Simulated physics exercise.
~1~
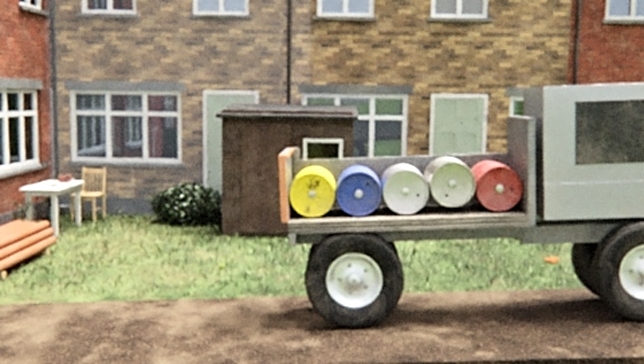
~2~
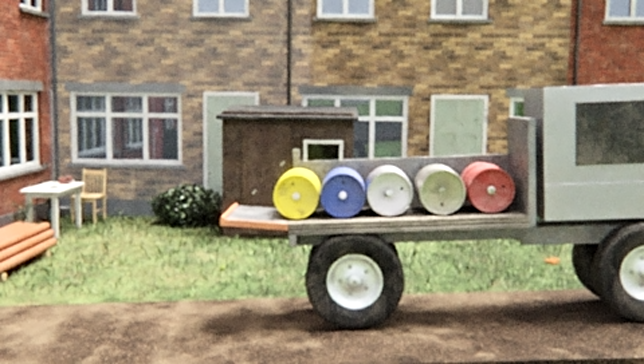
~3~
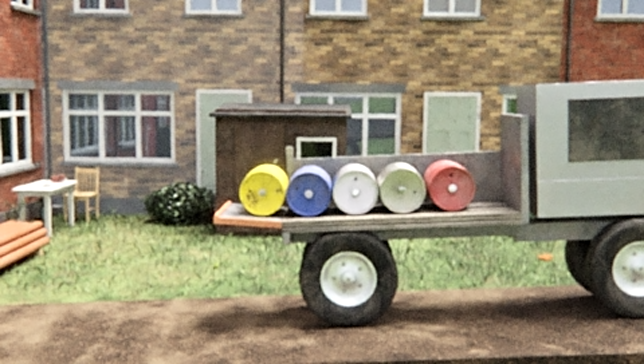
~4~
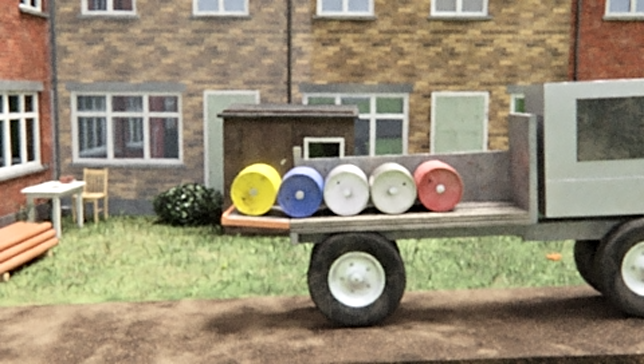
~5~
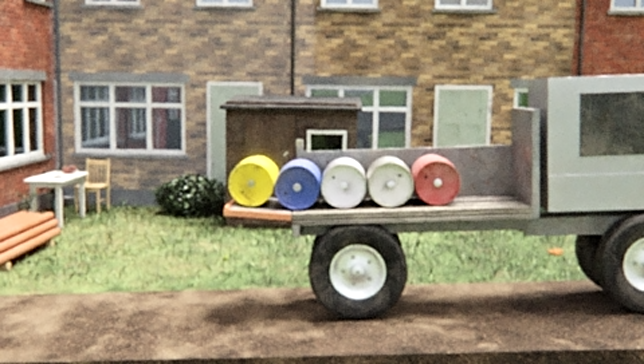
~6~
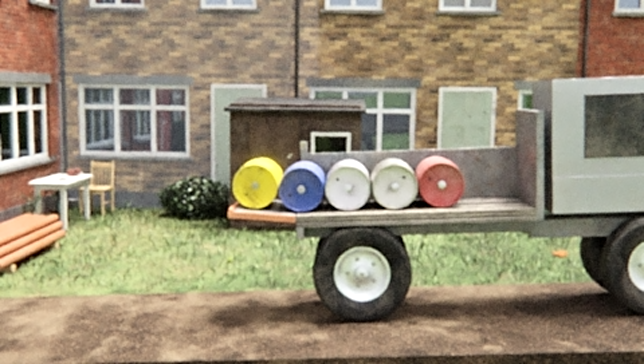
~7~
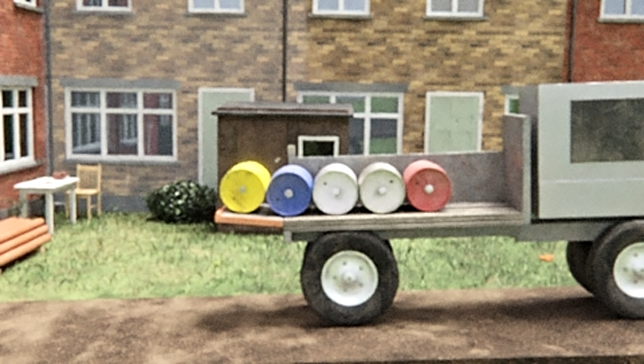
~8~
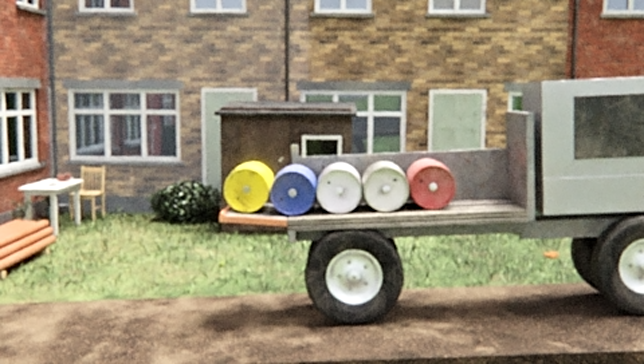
A truck's tailgate drops and five colourful barrels roll left, stopping before any fall.
